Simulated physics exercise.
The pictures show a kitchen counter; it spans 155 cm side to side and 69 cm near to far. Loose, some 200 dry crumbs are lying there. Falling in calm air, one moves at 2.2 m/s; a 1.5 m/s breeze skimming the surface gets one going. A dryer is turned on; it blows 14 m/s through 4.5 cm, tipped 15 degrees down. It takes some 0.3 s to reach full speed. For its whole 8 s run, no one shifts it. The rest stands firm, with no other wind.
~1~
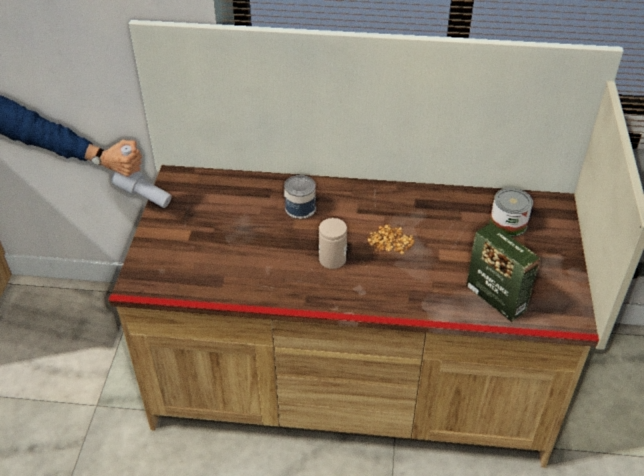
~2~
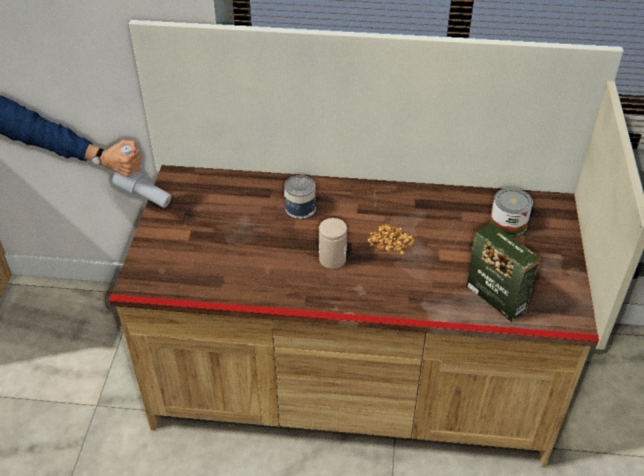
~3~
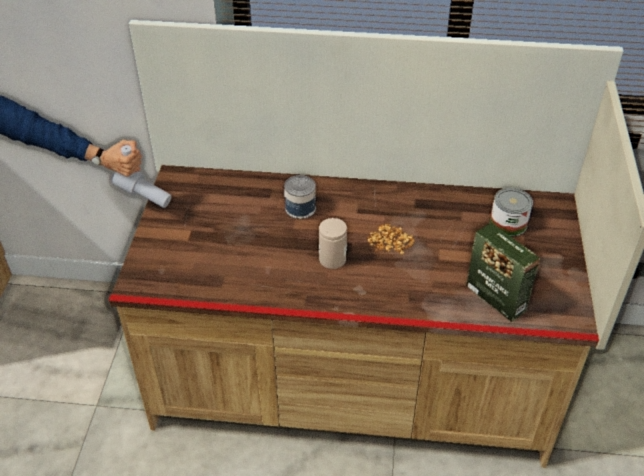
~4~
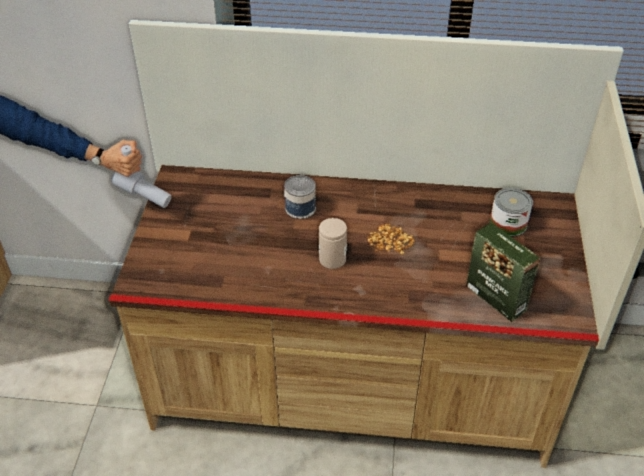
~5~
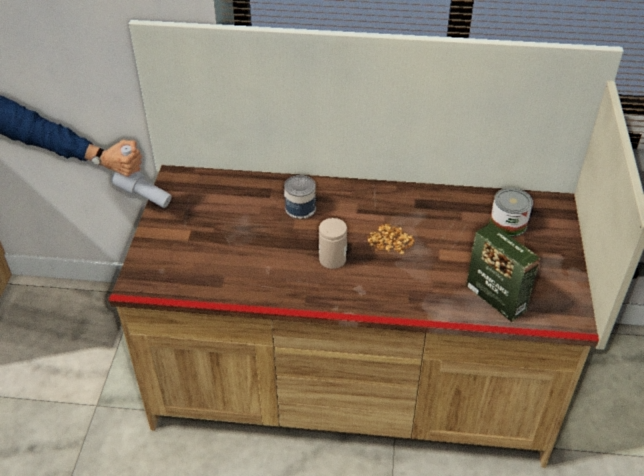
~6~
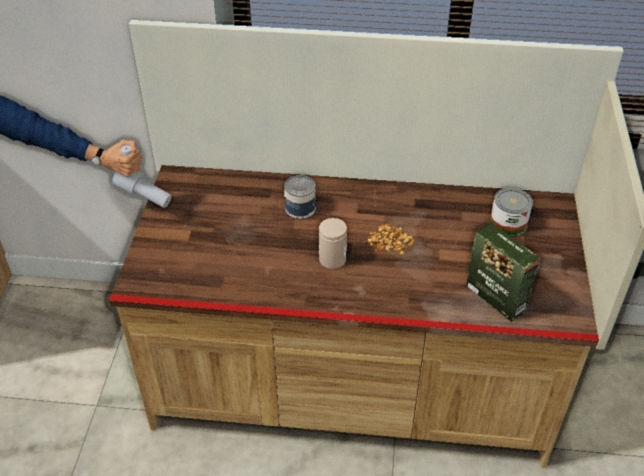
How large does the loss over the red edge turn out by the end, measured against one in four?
I'd bet the limit of a quarter at that edge holds.
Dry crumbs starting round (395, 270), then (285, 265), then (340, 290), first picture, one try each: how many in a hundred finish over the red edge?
5, 100 and 100 in a hundred, respectively.
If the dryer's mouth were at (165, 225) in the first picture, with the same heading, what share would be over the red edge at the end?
Result: Approx. 0 %.
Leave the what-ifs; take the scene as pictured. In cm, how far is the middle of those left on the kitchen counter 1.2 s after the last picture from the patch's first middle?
Around 65 cm from the start.
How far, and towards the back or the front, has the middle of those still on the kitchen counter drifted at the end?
It has shifted to the far side, by around 5 cm.
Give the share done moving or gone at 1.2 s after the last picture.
The share is near 40 per cent.
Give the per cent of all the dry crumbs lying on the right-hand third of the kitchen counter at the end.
Near 100 per cent at the end.
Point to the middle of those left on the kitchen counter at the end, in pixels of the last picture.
(579, 243).
Then, 1.2 s after the last picture, 1 % are over the red edge; the middle of those still in play is near (579, 243); 38 % have settled or left.
Then, 2.2 s after the last picture, 2 % are over the red edge; the middle of those still in play is near (579, 243); 44 % have settled or left.
Then, 4.1 s after the last picture, 2 % are over the red edge; the middle of those still in play is near (579, 243); 48 % have settled or left.
Then, 7.7 s after the last picture, at the end, 3 % are over the red edge; the middle of those still in play is near (579, 243).
